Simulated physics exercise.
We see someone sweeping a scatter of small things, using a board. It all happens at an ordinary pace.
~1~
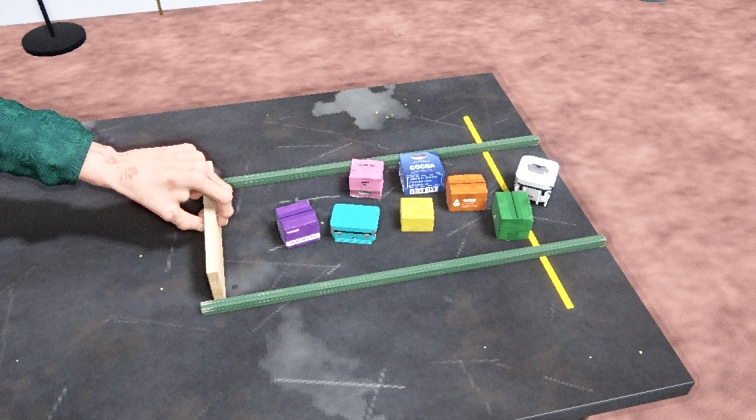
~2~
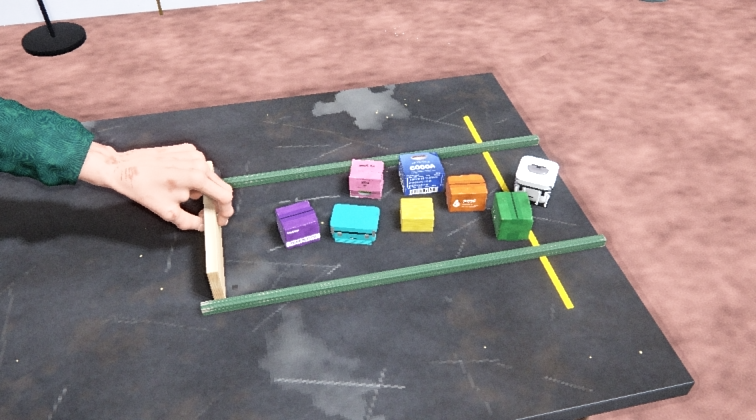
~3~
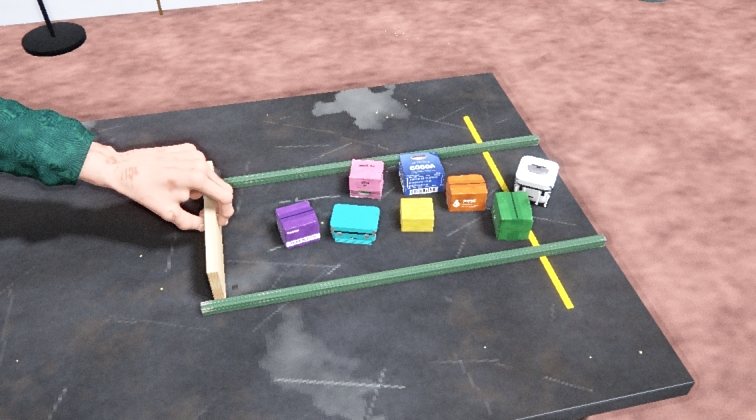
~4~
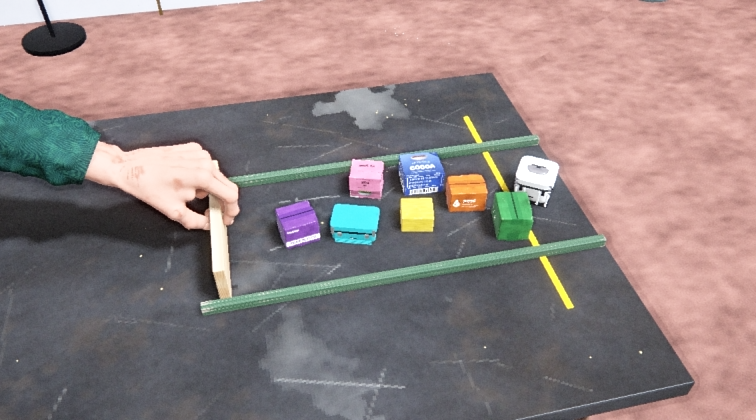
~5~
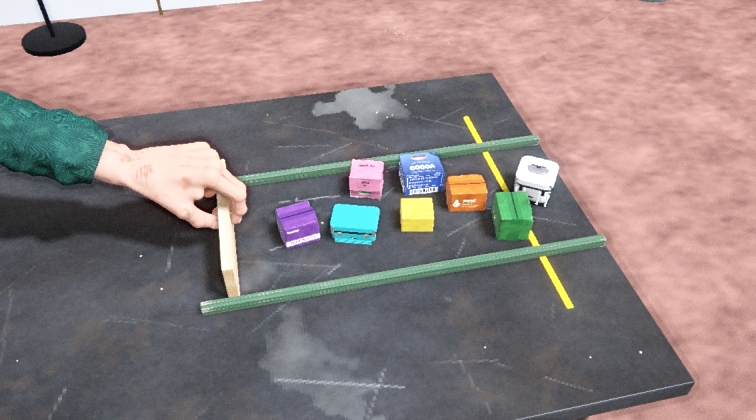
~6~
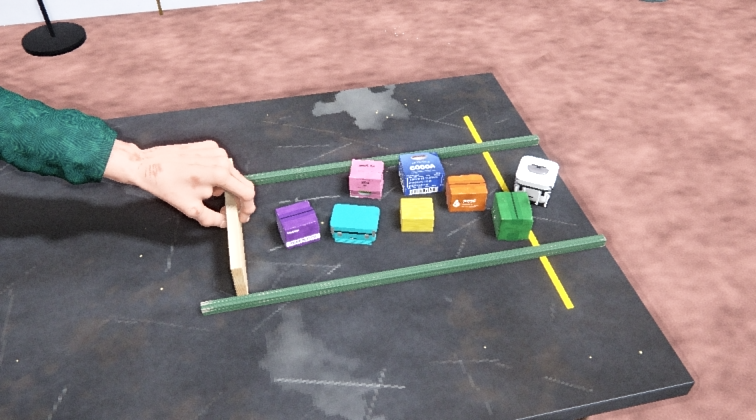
A hand in a dark green sleeve slid an upright wooden board a short way right between two green rails, toward a scatter of small colourful boxes and cases, which stayed still on the dark tabletop.
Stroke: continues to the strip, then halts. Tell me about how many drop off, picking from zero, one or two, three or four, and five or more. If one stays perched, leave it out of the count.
Three to four come down.
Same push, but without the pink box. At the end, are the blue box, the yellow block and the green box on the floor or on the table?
The blue box stays put, the yellow block goes down, the green box stays put.
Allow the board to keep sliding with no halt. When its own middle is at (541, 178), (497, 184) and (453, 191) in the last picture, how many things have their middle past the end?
Going through the three positions, you'd get 5, 3 and 2.
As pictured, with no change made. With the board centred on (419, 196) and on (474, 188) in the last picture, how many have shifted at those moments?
First 8, then 8.
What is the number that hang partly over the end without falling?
The number overhanging is 2.
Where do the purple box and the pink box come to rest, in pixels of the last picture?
Result: One about (528, 189), other about (509, 156).
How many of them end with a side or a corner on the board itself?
3 of them.
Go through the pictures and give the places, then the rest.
White case (535, 180); green box (512, 215); orange box (466, 193); board (213, 228); tape (510, 198), in the first picture.
Green box (512, 216); yellow block (417, 215), in the second picture.
Orange box (466, 193); pink box (367, 179), in the third picture.
White case (535, 181); blue box (421, 174), in the fourth picture.
Green box (512, 216); turquoise case (355, 224), in the fifth picture.
White case (535, 181); green box (512, 216); orange box (466, 193); board (235, 224); tape (510, 198), in the sixth picture.
Soon after, none off yet; white case at rest near (535, 181); green box at rest near (512, 216); orange box moved a little near (480, 190).
At rest, the number that fall off is three or four; fallen, yellow block, orange box and white case.
